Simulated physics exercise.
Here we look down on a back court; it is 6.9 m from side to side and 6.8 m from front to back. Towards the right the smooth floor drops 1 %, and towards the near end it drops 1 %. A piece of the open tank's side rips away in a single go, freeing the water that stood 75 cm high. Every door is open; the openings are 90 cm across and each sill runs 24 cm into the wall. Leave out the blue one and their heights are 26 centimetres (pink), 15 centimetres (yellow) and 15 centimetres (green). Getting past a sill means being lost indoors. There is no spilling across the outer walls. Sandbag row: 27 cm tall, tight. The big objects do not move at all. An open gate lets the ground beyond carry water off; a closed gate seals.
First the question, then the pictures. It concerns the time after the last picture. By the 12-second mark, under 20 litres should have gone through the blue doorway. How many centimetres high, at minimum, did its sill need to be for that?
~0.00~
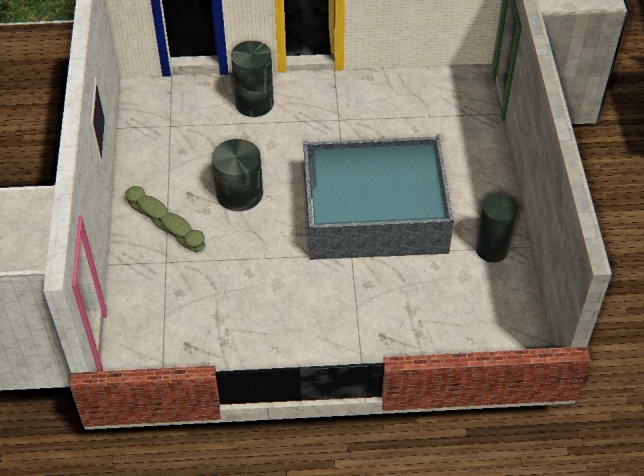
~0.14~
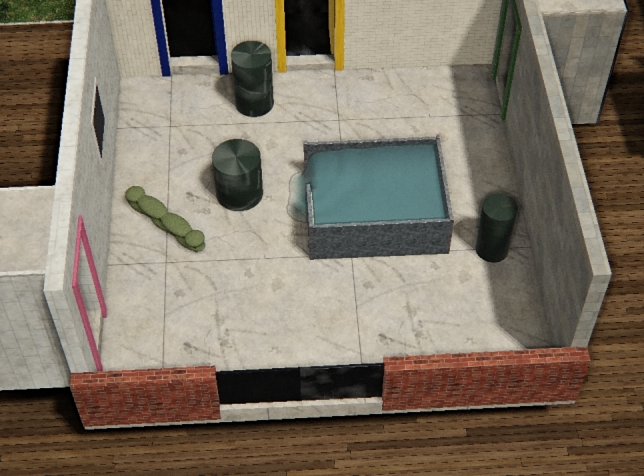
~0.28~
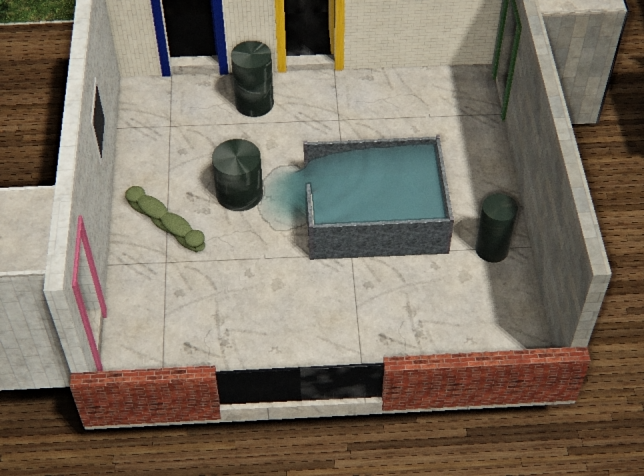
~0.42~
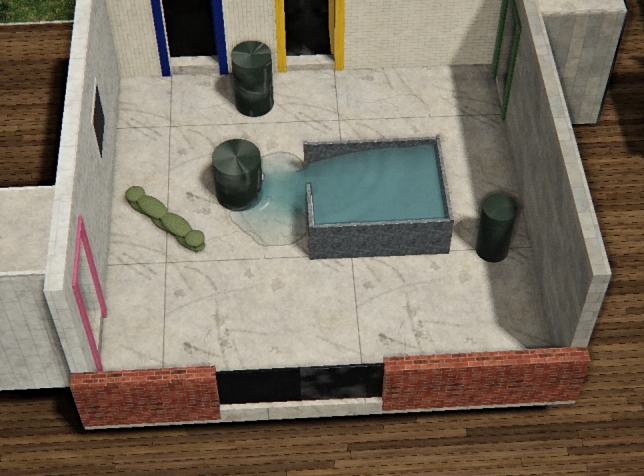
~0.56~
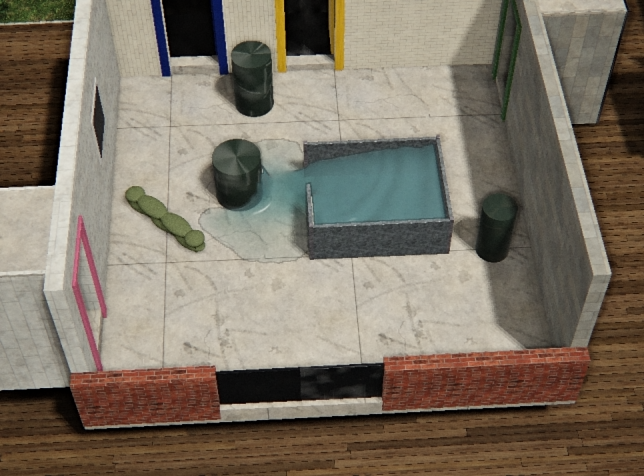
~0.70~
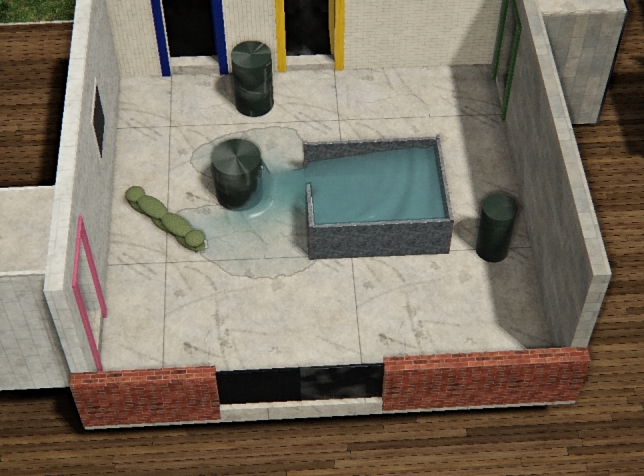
It needed to be about 13.5 cm high.
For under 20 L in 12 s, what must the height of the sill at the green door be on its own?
Green door - some 7.0 centimetres.
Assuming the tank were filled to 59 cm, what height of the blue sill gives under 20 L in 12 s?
8.5 cm.
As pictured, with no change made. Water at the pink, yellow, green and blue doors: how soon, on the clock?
Front arrival: Pink 1.8 seconds, yellow 2.0 seconds, green 4.0 seconds, blue 1.5 seconds.
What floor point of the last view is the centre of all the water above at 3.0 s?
(293, 208), roughly.
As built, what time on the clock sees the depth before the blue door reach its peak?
Approximately 4.5 s.
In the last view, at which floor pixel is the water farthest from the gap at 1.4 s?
The farthest wet point sits near (118, 117) in the last view.
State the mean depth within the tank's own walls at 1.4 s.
I'd put it near 53 cm.
After 1.4 s water covers 20 % of the floor, deepest (52 cm) near (273, 197); it has not reached the blue door.
After 3.0 s water covers 50 % of the floor, deepest (32 cm) near (273, 197); 13 cm at the blue door, 0 litres in over its 22 cm sill.
After 12.0 s water covers 95 % of the floor, deepest (17 cm) near (545, 380); 4 cm at the blue door, 0 litres in over its 22 cm sill.
At the blue door as built, the water arrived by 1.5 s and peaked near 16 cm at 4.4 s.
With a sill of 11.5 cm, 39 litres would have come in within the 12 s; with 15.5 cm, 7 litres. So under 20 litres takes about 13.5 cm.
